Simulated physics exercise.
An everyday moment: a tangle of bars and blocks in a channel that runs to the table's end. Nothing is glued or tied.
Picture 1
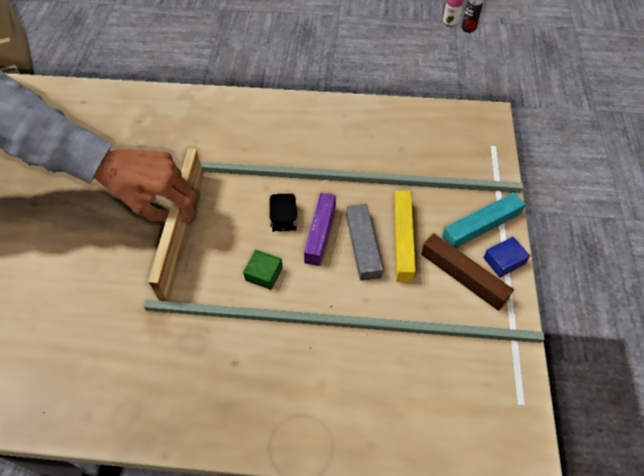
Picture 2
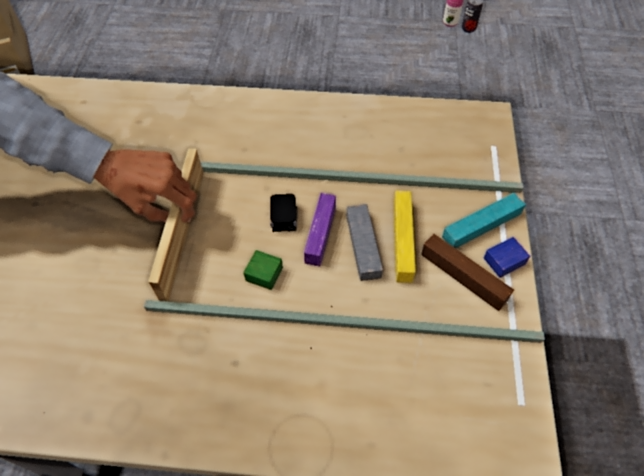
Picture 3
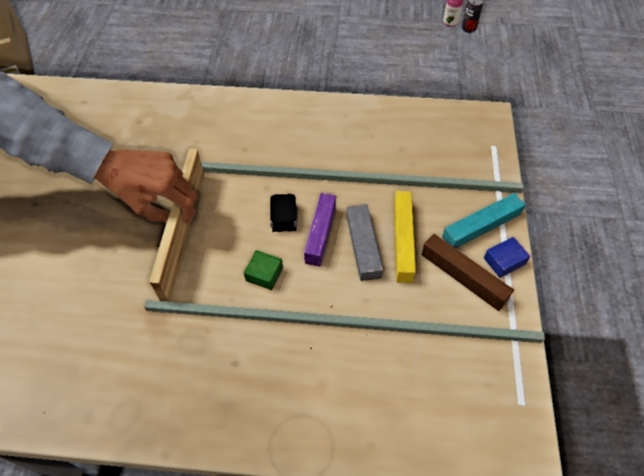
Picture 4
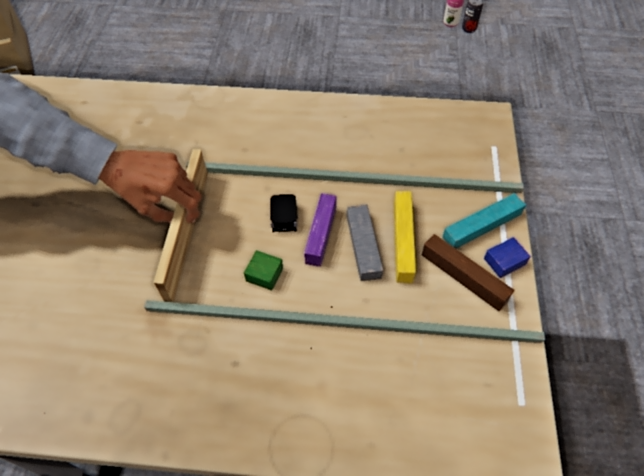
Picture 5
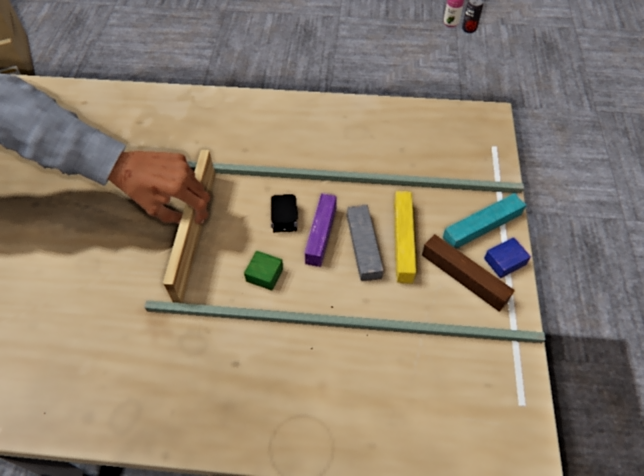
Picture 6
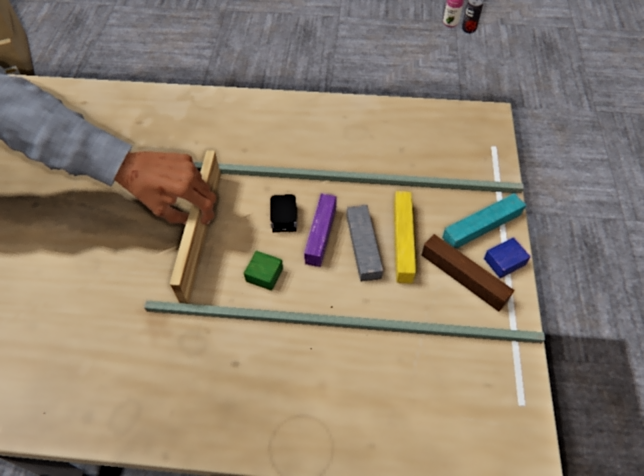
A hand in a grey-blue sleeve grips a wooden board at the left of a pale wooden table, seen from above at an angle, with grey carpet beyond. Between two green rails lie a black object, a green block, purple, grey and yellow bars, then turquoise and brown bars and a blue block near a white line. The hand holds nearly still, then slides the board slightly right, touching none of them, while the camera stays fixed.
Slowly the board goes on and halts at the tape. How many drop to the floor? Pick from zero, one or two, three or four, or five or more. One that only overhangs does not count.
The number that fall off is five or more.
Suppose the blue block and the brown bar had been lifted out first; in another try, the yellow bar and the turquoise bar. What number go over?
Fallen: 4, and 4 in the other try.
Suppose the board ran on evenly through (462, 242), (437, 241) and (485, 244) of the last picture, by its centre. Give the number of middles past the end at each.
Place by place, 4, 3 and 5.
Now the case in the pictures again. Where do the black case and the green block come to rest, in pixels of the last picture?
About (518, 231), and the other about (527, 288).
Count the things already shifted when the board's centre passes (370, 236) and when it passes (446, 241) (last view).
7 and 8.
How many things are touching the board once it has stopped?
In contact: 2.
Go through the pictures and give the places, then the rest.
The first frame shows blue block (507, 257); turquoise bar (484, 220); brown bar (465, 271); board (179, 221); tape (505, 256).
The second frame shows turquoise bar (484, 221); black case (284, 213).
The third frame shows brown bar (466, 271); green block (264, 270).
The fourth frame shows blue block (507, 257); grey bar (364, 242).
The fifth frame shows turquoise bar (485, 221); yellow bar (404, 236).
The sixth frame shows blue block (507, 258); turquoise bar (484, 221); brown bar (466, 272); board (198, 224); tape (506, 257).
Soon after, none off yet; blue block at rest near (507, 258); turquoise bar at rest near (484, 221); brown bar at rest near (466, 272).
Then, none off yet; blue block at rest near (507, 258); turquoise bar moved a little near (499, 217); brown bar moved a little near (500, 282).
Further on, three off so far; blue block falling near (497, 394); turquoise bar falling near (524, 269); brown bar upside down near (547, 331).
At rest, the number that fall off is five or more; fallen, purple bar, grey bar, yellow bar, brown bar, turquoise bar and blue block.
